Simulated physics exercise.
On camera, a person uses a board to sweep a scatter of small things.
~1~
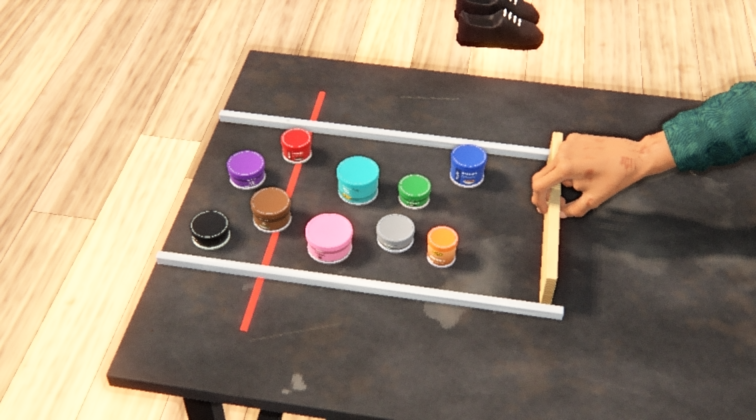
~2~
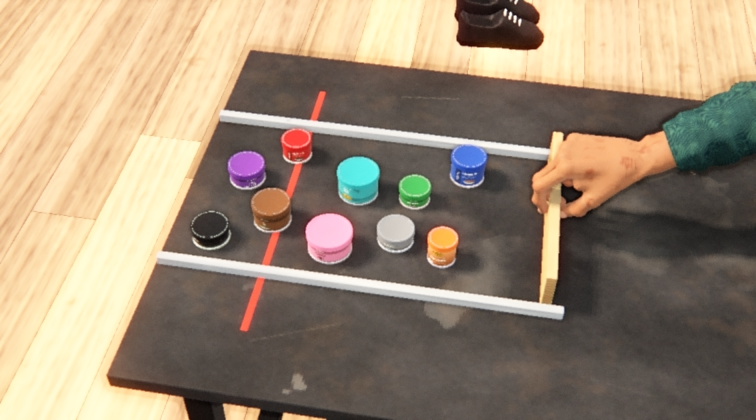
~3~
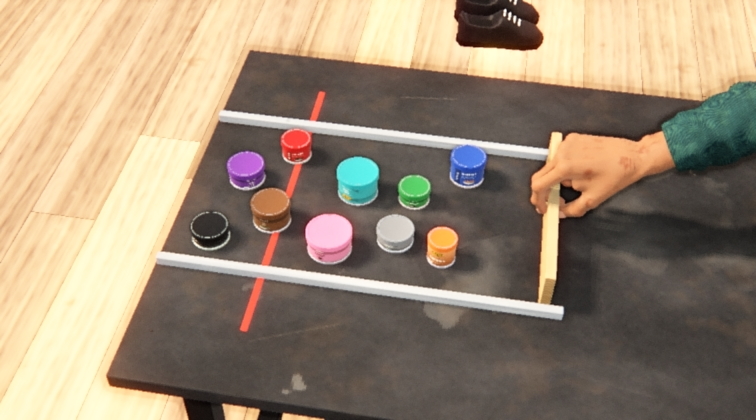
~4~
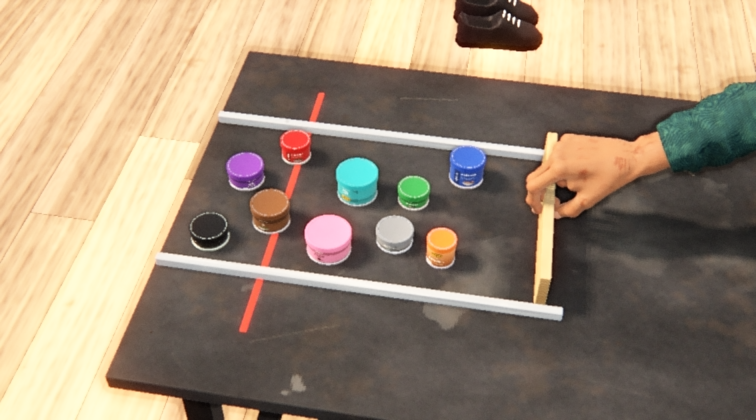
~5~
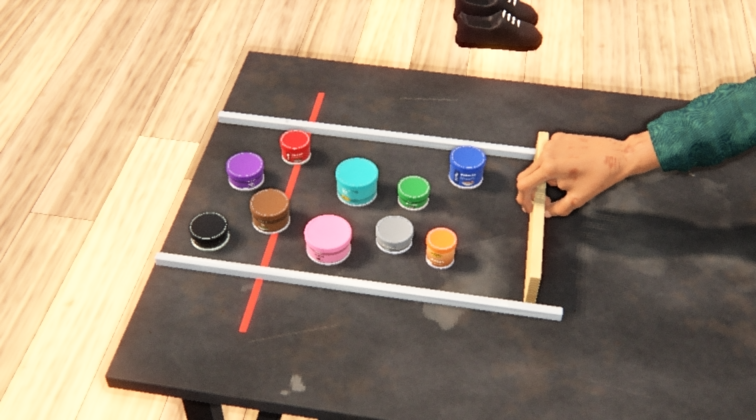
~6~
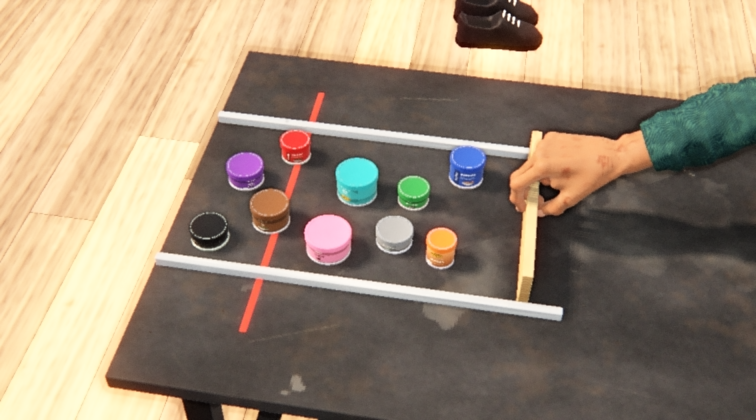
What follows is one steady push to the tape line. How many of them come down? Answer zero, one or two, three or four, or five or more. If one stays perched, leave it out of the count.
Zero.
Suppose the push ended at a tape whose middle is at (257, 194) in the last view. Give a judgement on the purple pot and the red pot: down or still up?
The purple pot goes off the edge; the red pot stays where it is.
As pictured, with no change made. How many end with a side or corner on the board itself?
Counting them up gives 4.
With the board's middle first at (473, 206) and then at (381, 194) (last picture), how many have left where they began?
So far 1, and 6 at the second.
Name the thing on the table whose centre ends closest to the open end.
That would be the purple pot.
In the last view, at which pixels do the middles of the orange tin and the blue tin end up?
Orange tin: (257, 232); blue tin: (284, 145).
Early on, none off yet; black tin at rest near (209, 232); purple pot at rest near (246, 172); brown tin at rest near (271, 212).
A while later, none off yet; black tin at rest near (209, 232); purple pot at rest near (245, 172); brown tin at rest near (264, 207).
Finally, the number that fall off is zero.
